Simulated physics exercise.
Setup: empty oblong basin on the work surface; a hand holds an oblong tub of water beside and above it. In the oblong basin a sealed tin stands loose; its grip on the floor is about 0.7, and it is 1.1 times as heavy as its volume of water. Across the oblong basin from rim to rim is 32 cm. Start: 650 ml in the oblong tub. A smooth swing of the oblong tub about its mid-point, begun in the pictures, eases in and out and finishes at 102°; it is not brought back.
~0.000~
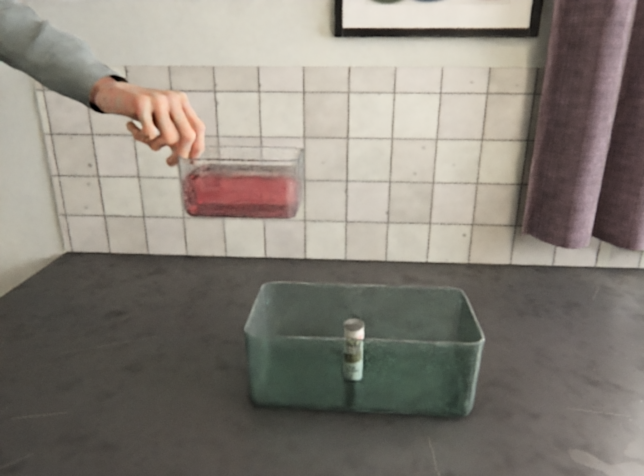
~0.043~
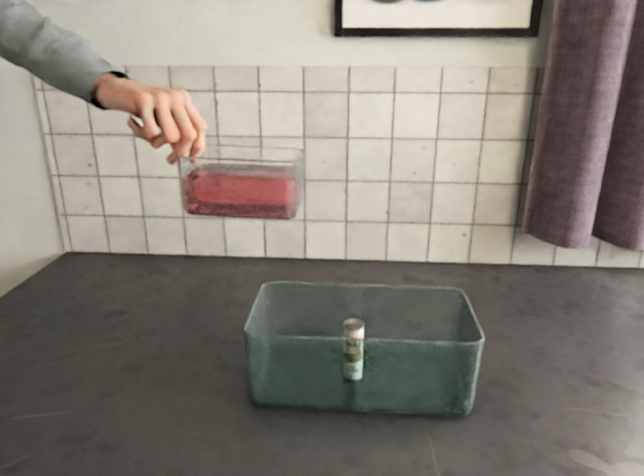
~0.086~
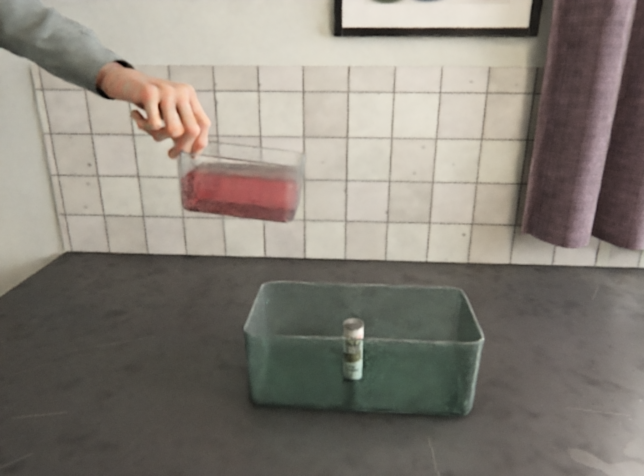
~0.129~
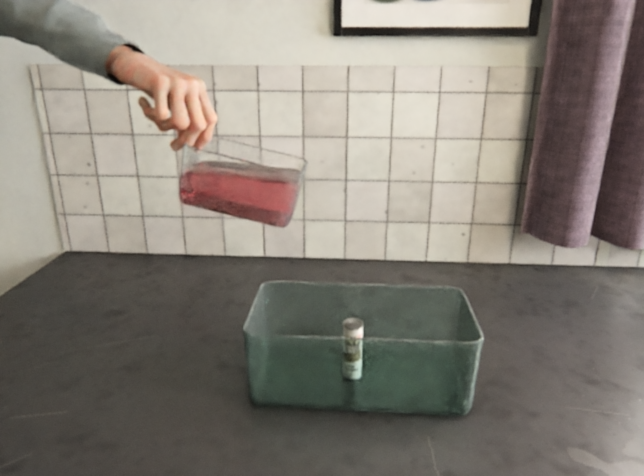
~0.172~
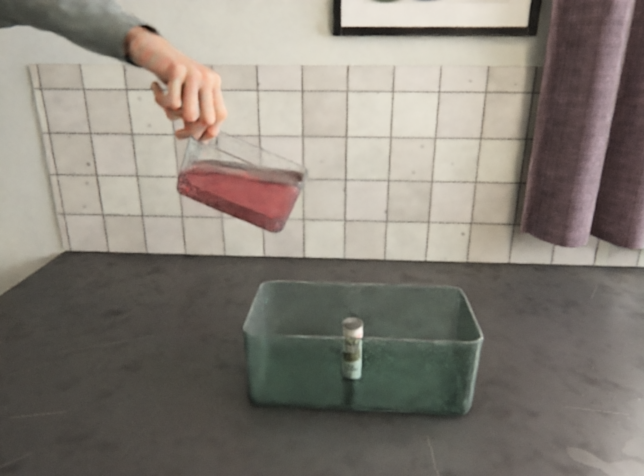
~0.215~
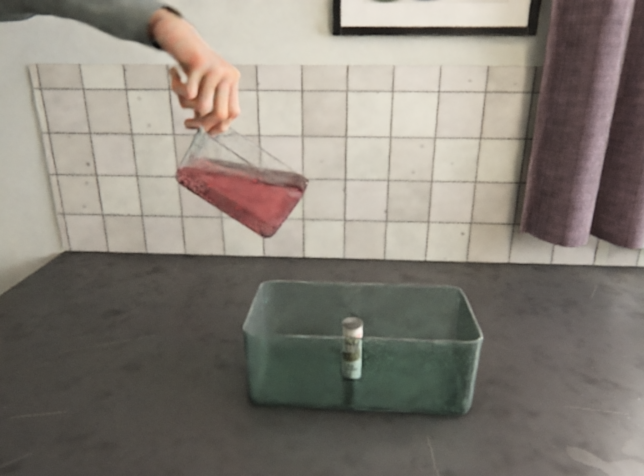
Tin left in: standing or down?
Down.
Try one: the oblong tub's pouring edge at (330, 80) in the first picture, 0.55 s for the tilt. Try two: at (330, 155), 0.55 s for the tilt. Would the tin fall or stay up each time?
First it stays on its base; then it stays on its base.
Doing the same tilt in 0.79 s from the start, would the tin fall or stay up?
So the tin will hold steady.
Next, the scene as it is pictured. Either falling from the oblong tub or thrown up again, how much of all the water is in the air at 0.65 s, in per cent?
Estimated airborne part: Roughly 7 per cent.
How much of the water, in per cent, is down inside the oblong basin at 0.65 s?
Around 88 parts in a hundred.
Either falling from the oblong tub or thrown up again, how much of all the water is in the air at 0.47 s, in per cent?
Share: Roughly 60 per cent.
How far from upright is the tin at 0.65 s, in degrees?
I'd say it's tipped close to 0 degrees.
By 0.47 s the tilt is 96° and 22 per cent is still to pour; the tin stands where it began.
By 0.65 s the tilt is 102° and 5 per cent is still to pour; the tin stands 1 cm from where it began.
By 0.84 s the tilt is 102° and 1 per cent is still to pour; the tin leans 39°.
By 1.05 s the tilt is 102° and 0 per cent is still to pour; the tin lies on its side.
At rest the tin lies on its side.
